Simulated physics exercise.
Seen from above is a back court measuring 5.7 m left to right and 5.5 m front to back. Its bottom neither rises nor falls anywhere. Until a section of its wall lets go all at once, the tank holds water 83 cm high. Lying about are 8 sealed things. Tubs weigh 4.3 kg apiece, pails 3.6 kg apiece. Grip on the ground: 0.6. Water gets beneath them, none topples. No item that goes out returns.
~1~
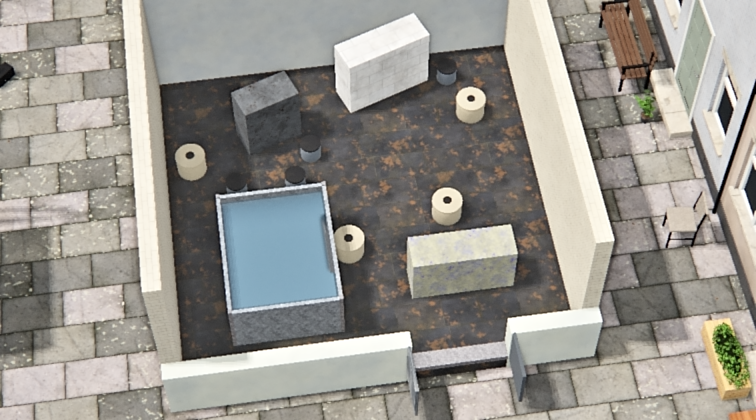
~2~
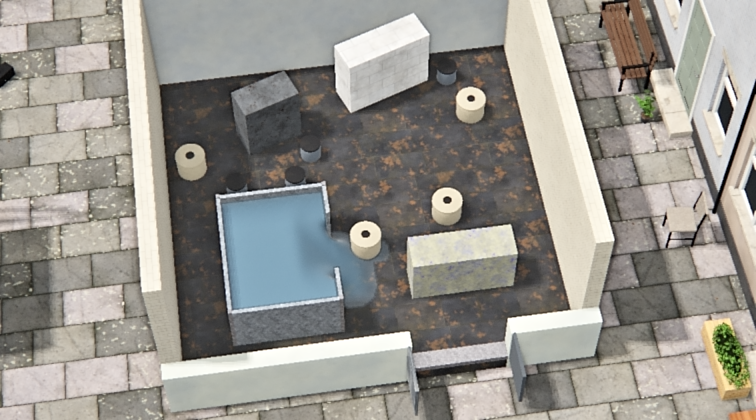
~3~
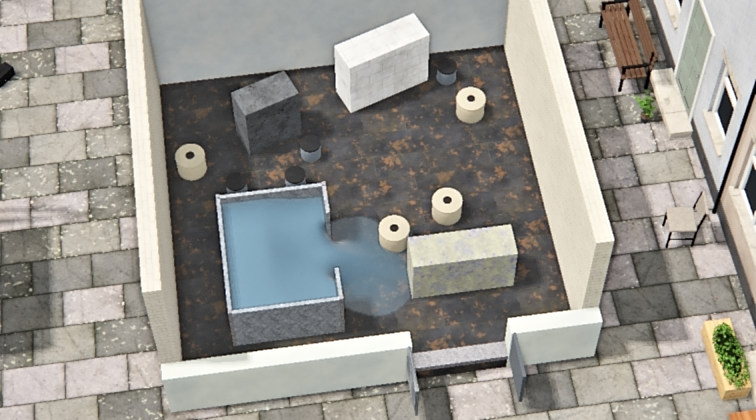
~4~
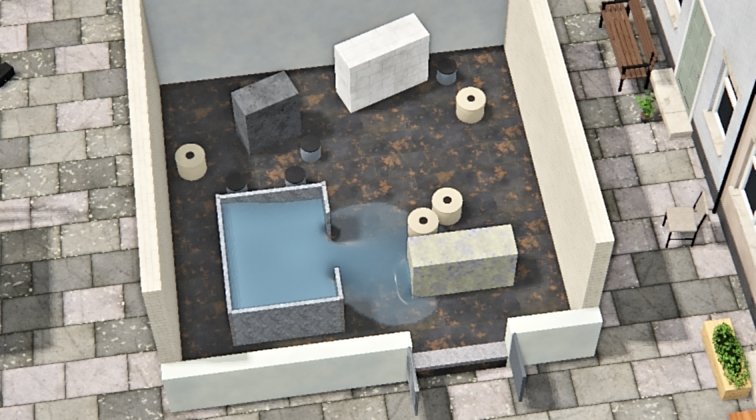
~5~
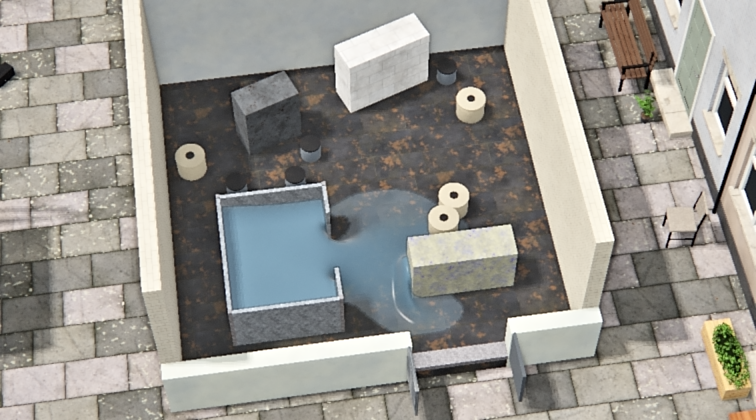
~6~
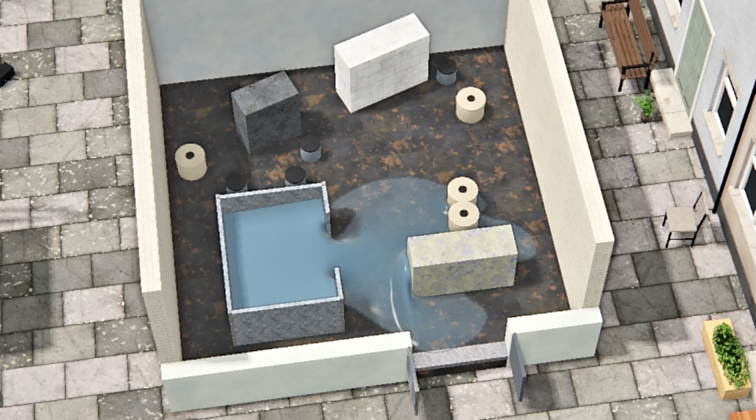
Water pours from a gap in the tank's right side, pushing one cream tub into another.
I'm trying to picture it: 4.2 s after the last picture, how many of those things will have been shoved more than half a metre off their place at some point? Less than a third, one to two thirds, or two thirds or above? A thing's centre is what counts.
I'd say one to two thirds of them.
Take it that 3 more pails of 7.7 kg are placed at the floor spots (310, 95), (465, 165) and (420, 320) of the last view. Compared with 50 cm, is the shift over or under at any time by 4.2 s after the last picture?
Each in turn ends up within the limit, beyond the limit, beyond the limit.
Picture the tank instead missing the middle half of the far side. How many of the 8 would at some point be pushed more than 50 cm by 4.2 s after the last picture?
Then the count would be 6.
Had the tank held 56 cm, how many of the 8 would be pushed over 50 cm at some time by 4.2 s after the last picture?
That would give 4.
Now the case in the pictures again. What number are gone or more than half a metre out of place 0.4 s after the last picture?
2.
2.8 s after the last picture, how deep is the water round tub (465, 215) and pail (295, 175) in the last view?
Roughly 16 and 0 cm.
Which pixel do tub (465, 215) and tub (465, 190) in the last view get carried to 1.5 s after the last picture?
Estimated pixels: (528, 169) and (496, 75).
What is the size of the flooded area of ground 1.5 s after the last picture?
Close to 17 m2, I'd say.
Then, 0.4 s after the last picture 2 of 8 are over 50 cm from their spots; 1 afloat.
Then, 1.5 s after the last picture 3 of 8 are over 50 cm from their spots; 3 afloat.
Then, 2.8 s after the last picture 3 of 8 are over 50 cm from their spots; 4 afloat.
Then, 4.2 s after the last picture 4 of 8 are over 50 cm from their spots, and 4 have been at some point; 4 afloat.
